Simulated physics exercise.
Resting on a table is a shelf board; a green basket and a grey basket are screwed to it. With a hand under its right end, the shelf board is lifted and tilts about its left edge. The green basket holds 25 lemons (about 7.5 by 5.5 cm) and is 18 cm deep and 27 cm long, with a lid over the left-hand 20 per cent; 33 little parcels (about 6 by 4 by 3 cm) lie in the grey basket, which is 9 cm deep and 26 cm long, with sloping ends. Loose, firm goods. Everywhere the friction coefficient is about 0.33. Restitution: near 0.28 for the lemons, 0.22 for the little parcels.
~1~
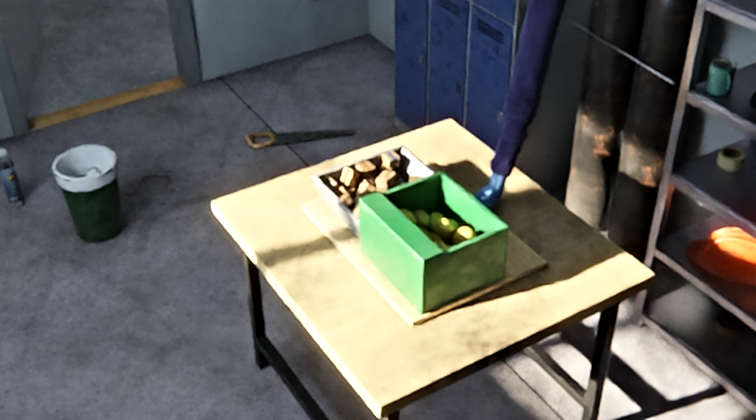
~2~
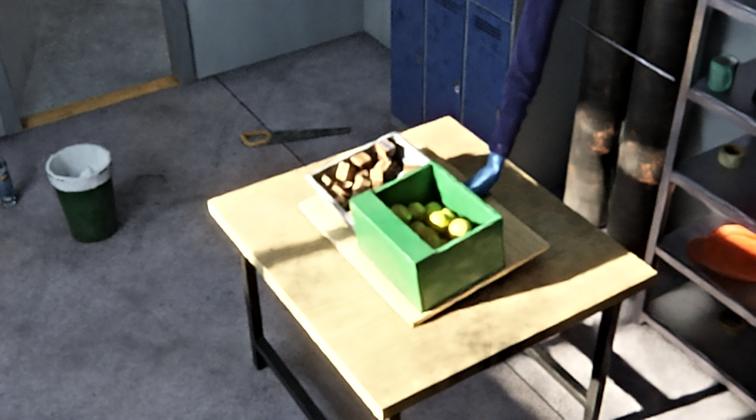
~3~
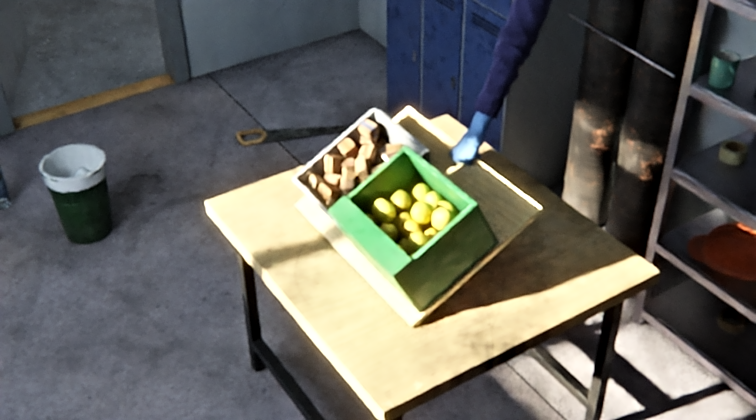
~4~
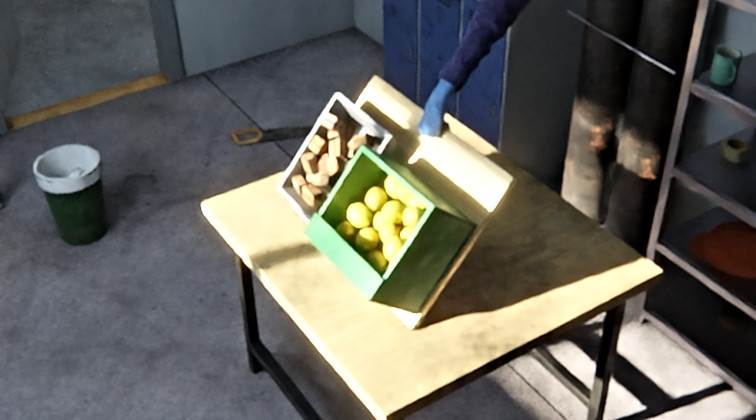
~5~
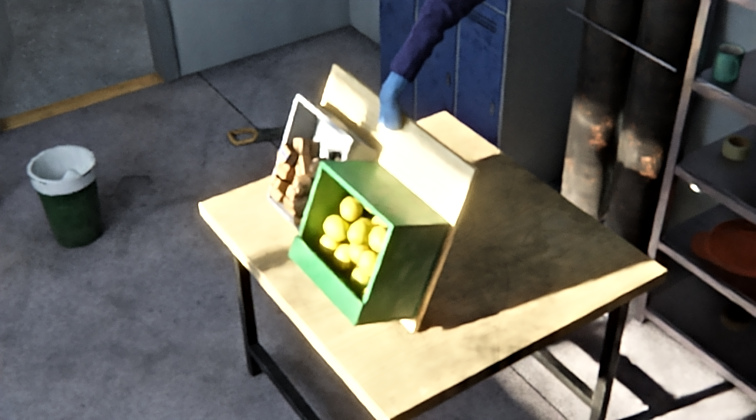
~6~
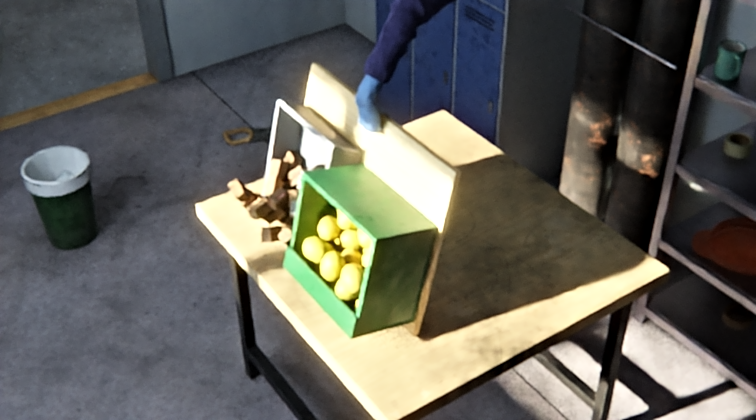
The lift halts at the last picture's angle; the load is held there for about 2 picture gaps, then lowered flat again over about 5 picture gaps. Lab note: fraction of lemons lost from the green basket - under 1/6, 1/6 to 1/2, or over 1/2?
I expect fewer than a sixth of the pieces to get out.
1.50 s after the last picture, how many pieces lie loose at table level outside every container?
Roughly 8.
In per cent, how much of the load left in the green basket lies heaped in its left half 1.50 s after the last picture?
Roughly 70%.
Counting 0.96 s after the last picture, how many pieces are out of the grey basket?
Out so far from the grey basket: Around 25.
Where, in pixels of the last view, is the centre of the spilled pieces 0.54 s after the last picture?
The middle is roughly at pixel (230, 309).
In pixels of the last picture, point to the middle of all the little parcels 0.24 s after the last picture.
Around (269, 228) in pixels.
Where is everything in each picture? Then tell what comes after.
In the first frame (places track the rim corner closest to us here, unless another is named; the camera moves round a little), green basket (426, 260); grey basket (by its farthest rim corner) (401, 146); tipped 0°; all still inside.
The second frame shows green basket (418, 262); grey basket (394, 133); tipped 8°.
The third frame shows green basket (396, 273); tipped 27°.
The fourth frame shows green basket (372, 296); tipped 49°.
The fifth frame shows green basket (358, 320); tipped 68°.
The sixth frame shows green basket (353, 333); tipped 76°; 10 out.
Then, 0.24 s after the last picture, tilt 76°; the green basket is down by 1 of 25 and the grey basket is down by 20 of 33.
Then, 0.54 s after the last picture, tilt 49°; the green basket is down by 2 of 25 and the grey basket is down by 24 of 33.
Then, 0.96 s after the last picture, tilt 0°; the green basket is down by 2 of 25 and the grey basket is down by 24 of 33.
When it is over (1.50 s after the last picture), the green basket is down by 2 of 25 and the grey basket is down by 24 of 33. Asked share, 2 of 25, 8 per cent.
